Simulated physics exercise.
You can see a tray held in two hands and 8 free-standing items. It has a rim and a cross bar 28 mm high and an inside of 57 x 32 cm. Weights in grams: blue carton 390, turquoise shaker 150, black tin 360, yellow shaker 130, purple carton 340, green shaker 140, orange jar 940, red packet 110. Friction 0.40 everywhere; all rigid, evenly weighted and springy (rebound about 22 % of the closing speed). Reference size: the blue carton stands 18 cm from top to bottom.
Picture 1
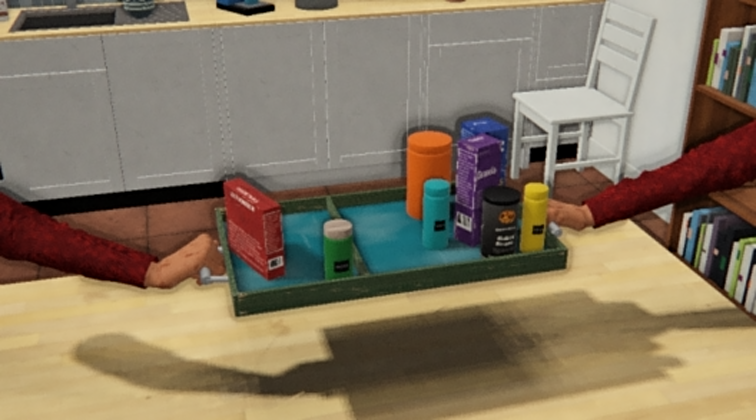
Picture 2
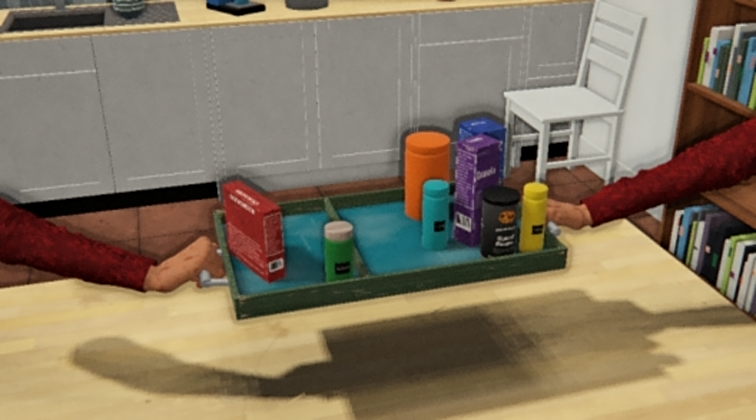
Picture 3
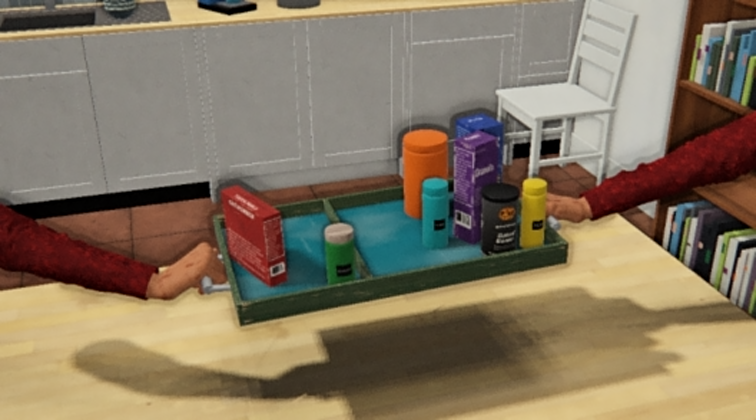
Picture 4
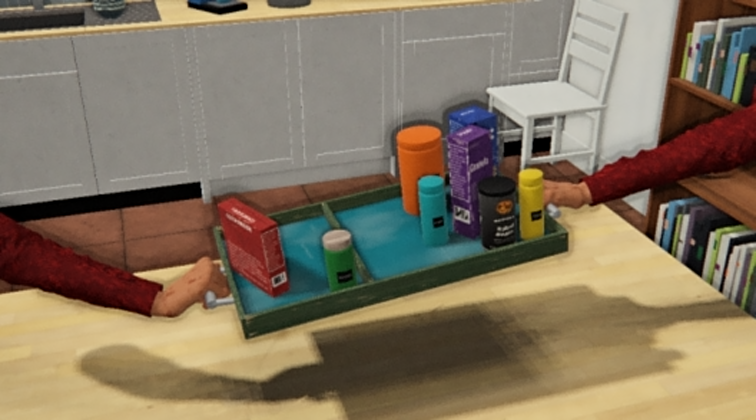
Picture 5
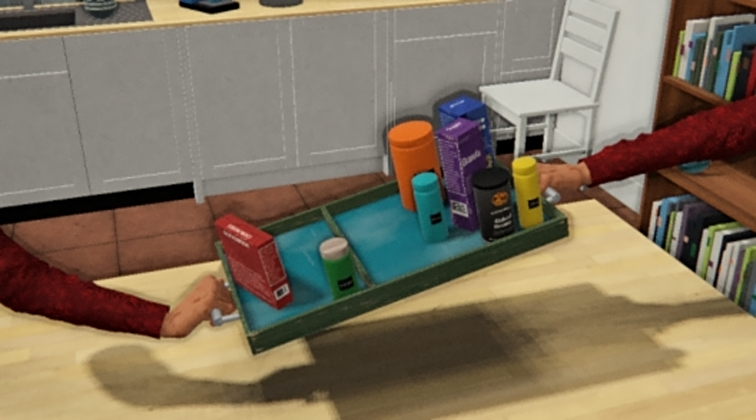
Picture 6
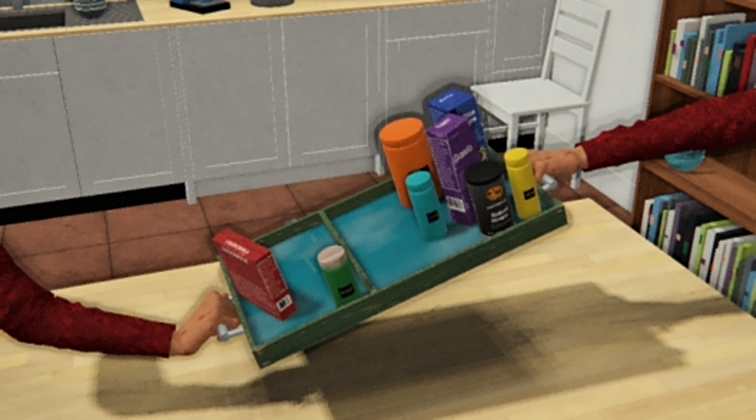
At the start, two hands hold a green-rimmed tray level above a wooden table, with a red box and green shaker left of a crossbar and several colourful containers grouped on the right. The left edge then lowers gradually, slanting the tray steadily more, while the items lean with it.
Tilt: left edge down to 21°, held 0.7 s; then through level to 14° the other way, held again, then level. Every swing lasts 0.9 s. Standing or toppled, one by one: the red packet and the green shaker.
Red packet - toppled; green shaker - standing.
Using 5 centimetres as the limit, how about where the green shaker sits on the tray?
In the end the green shaker remains stationary.
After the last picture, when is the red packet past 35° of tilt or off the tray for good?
0.3 s, roughly.
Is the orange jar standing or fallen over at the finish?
Here's what happens: The orange jar never goes down.
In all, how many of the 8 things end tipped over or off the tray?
That comes to 6.
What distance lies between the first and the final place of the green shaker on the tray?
Some 0 cm.
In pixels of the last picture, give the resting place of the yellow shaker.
End point: Approx. (490, 242).
Then, 0.60 s later than the last frame, tray at 21°, left edge down; red packet now off the tray; purple carton rocked 75° off its seat; turquoise shaker on its side.
Then, 1.10 s later than the last frame, tray at 20°, left edge down; purple carton on its side; turquoise shaker on its side; yellow shaker rocked 68° off its seat.
Then, 1.60 s later than the last frame, tray at 7°, right edge down; purple carton on its side; black tin rocked 68° off its seat; blue carton on its side.
When it is over, off the tray and tipped over, red packet; lying over on the tray, blue carton, turquoise shaker, black tin, yellow shaker and purple carton; not toppled but over 5 cm from the start, orange jar; green shaker within 5 cm of the start. End places, in pixels of the last picture, red packet near (202, 399), green shaker near (346, 261).
